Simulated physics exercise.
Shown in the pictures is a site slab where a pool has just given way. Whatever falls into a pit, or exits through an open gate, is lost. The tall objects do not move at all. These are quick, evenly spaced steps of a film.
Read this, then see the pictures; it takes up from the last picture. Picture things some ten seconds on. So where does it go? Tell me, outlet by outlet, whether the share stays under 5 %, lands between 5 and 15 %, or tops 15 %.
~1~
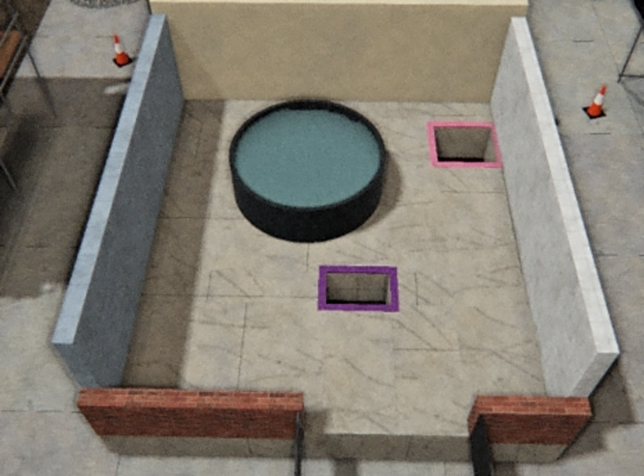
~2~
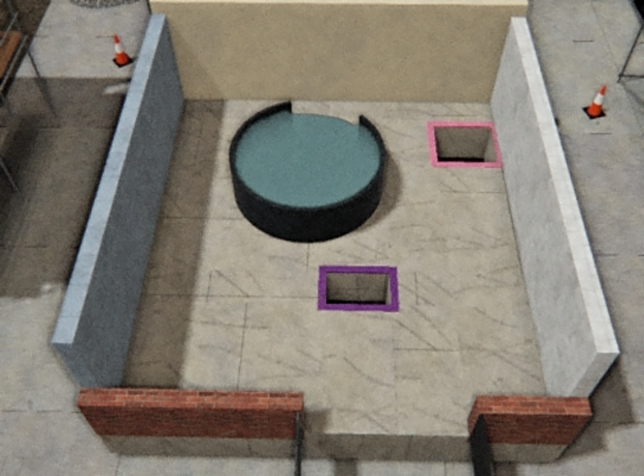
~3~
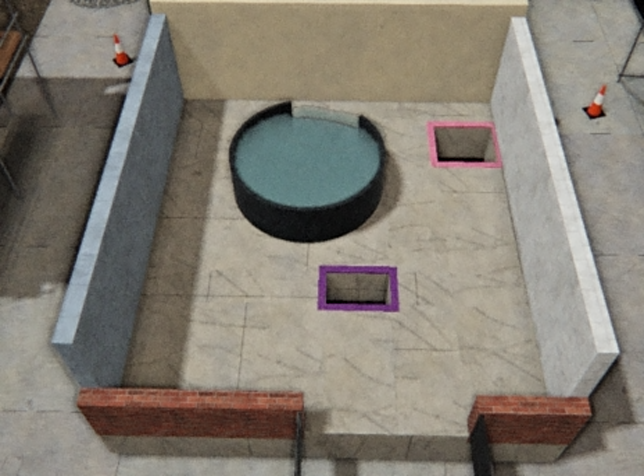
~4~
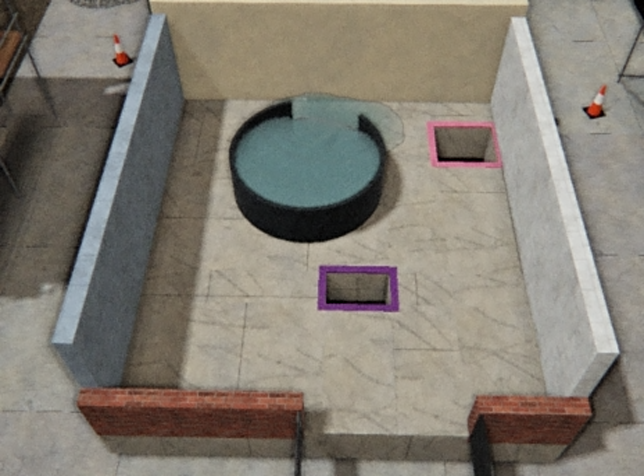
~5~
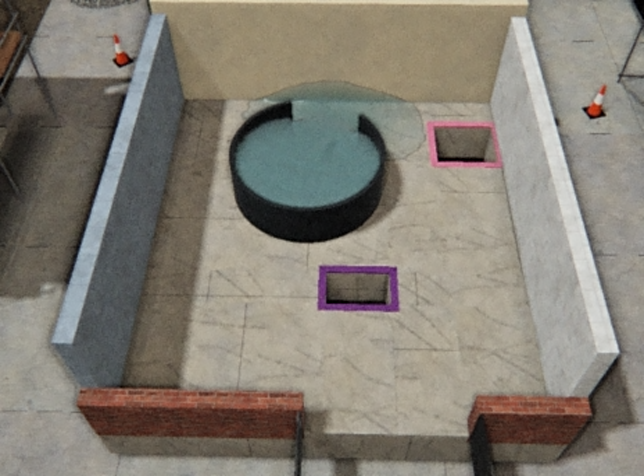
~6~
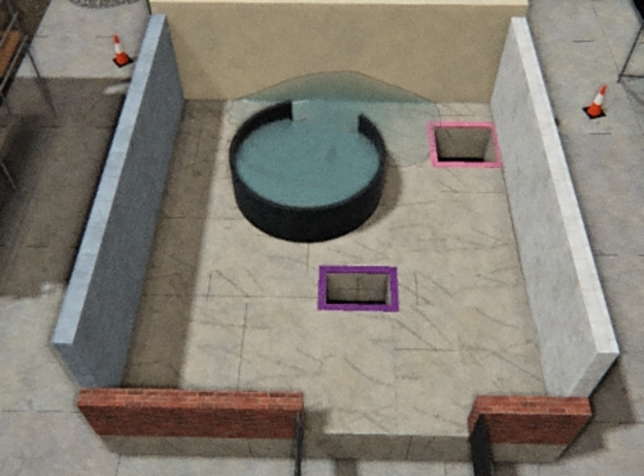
Gate: Short of five per cent; pink pit: Beyond fifteen per cent; purple pit: Short of five per cent.
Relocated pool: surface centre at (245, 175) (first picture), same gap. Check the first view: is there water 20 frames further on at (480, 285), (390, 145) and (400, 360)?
Spot 1 unwetted, spot 2 wetted, and spot 3 unwetted.
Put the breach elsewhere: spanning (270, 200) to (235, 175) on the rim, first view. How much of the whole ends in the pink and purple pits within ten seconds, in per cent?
In per cent: Pink 8, purple 8.
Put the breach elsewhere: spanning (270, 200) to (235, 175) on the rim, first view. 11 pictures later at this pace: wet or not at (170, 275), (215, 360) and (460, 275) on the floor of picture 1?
First spot submerged, second spot submerged, third spot spared.
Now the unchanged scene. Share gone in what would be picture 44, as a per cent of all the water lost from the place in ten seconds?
By then, close to 75 % of it.
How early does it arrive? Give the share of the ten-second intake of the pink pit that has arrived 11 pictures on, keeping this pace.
Share at that point: Roughly 20 %.
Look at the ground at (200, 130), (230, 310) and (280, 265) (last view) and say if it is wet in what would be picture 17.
Point by point: Swamped; unwetted; unwetted.
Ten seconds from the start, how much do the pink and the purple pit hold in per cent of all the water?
In the order asked: 46 percent and 2 percent.
A moment on, water covers 15 % of the floor; the gate 0 %, the pink pit 1 %, the purple pit 0 %.
Next, water covers 25 % of the floor; the gate 0 %, the pink pit 8 %, the purple pit 0 %.
Then, water covers 40 % of the floor; the gate 0 %, the pink pit 22 %, the purple pit 0 %.
Later, water covers 60 % of the floor; the gate 0 %, the pink pit 37 %, the purple pit 0 %.
In the end, water covers 80 % of the floor; the gate 3 %, the pink pit 47 %, the purple pit 1 %.
